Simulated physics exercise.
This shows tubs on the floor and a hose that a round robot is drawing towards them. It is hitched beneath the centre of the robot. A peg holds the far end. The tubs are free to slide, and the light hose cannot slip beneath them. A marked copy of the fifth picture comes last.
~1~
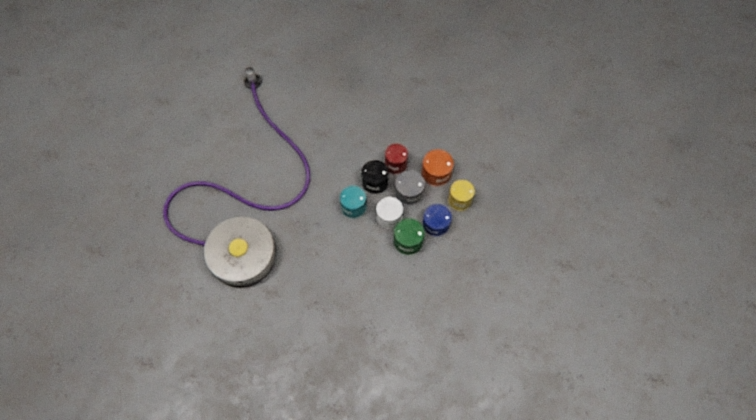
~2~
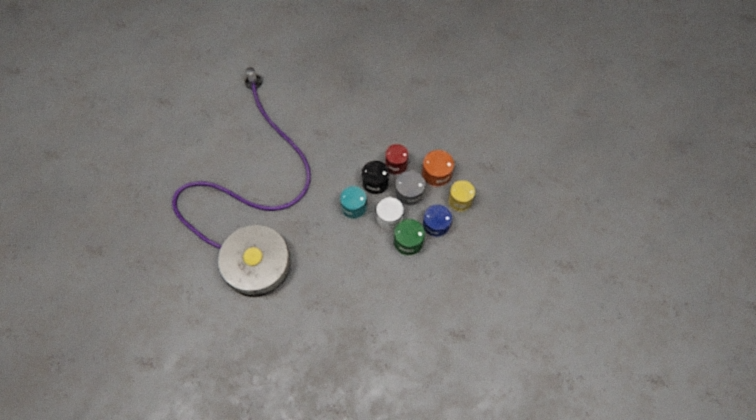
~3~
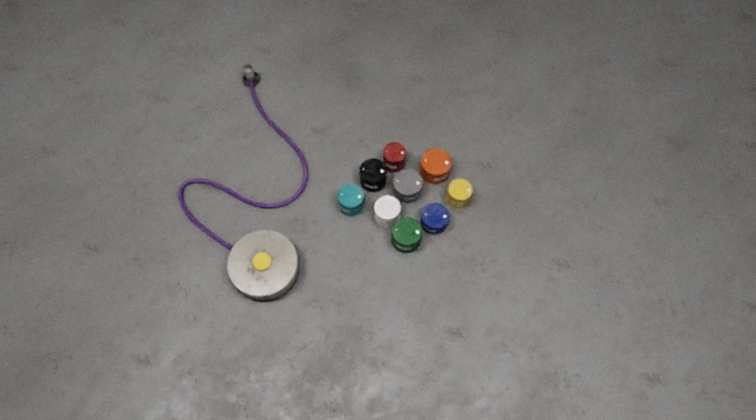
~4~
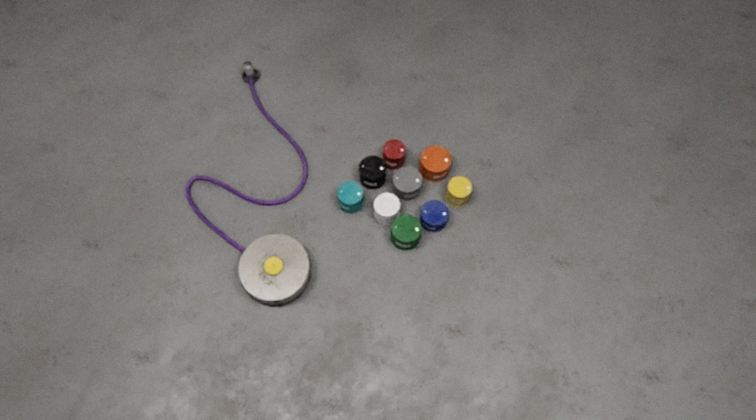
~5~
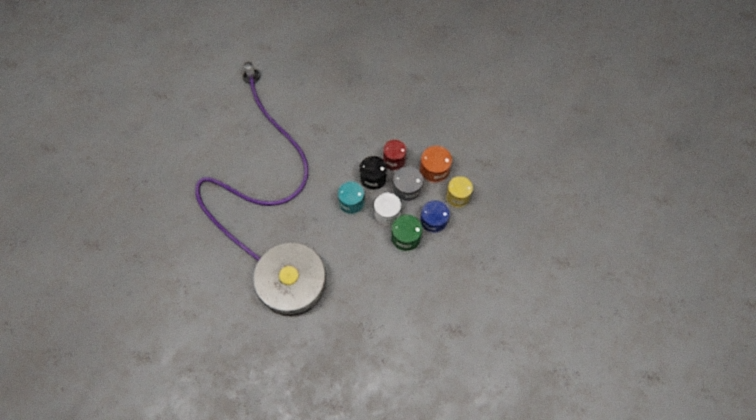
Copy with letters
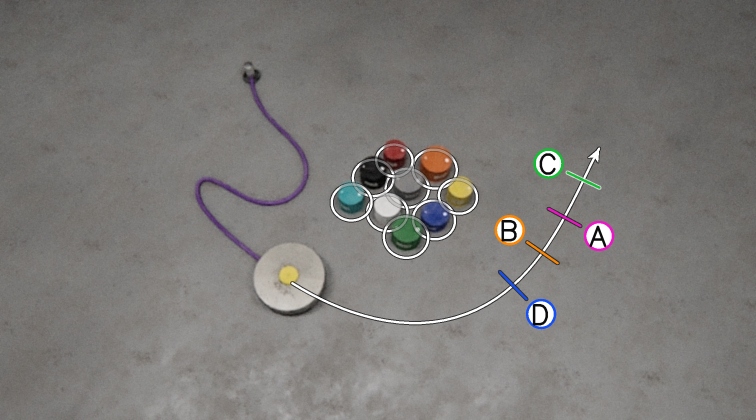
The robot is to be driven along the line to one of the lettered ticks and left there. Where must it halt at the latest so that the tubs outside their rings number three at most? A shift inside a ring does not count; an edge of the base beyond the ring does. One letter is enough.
Up to mark A.
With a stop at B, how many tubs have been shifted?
By then, none.
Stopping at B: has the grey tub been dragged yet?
No.
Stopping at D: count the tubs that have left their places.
By then, none.
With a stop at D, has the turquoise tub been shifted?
No.
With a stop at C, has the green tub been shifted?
Yes.
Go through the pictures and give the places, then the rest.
The first frame shows white tub (390, 213); black tub (375, 177); red tub (396, 159).
The second frame shows robot (255, 261); blue tub (437, 221).
The third frame shows robot (264, 266); yellow tub (459, 194).
The fourth frame shows robot (275, 270); peg (249, 71).
The fifth frame shows robot (290, 279); orange tub (436, 164); white tub (387, 209); black tub (373, 173).
On the marked copy, A at (564, 217); B at (542, 253); C at (583, 180); D at (513, 285); the route from (292, 283) via (496, 299) to (599, 149).
Following A. Soon after the start, robot (401, 319).
Later, robot (514, 283).
In the end, robot (568, 213); green tub (409, 226); one over the rings.
As for the rest, B is within the limit but short; C has eight over the rings; D is within the limit but short.
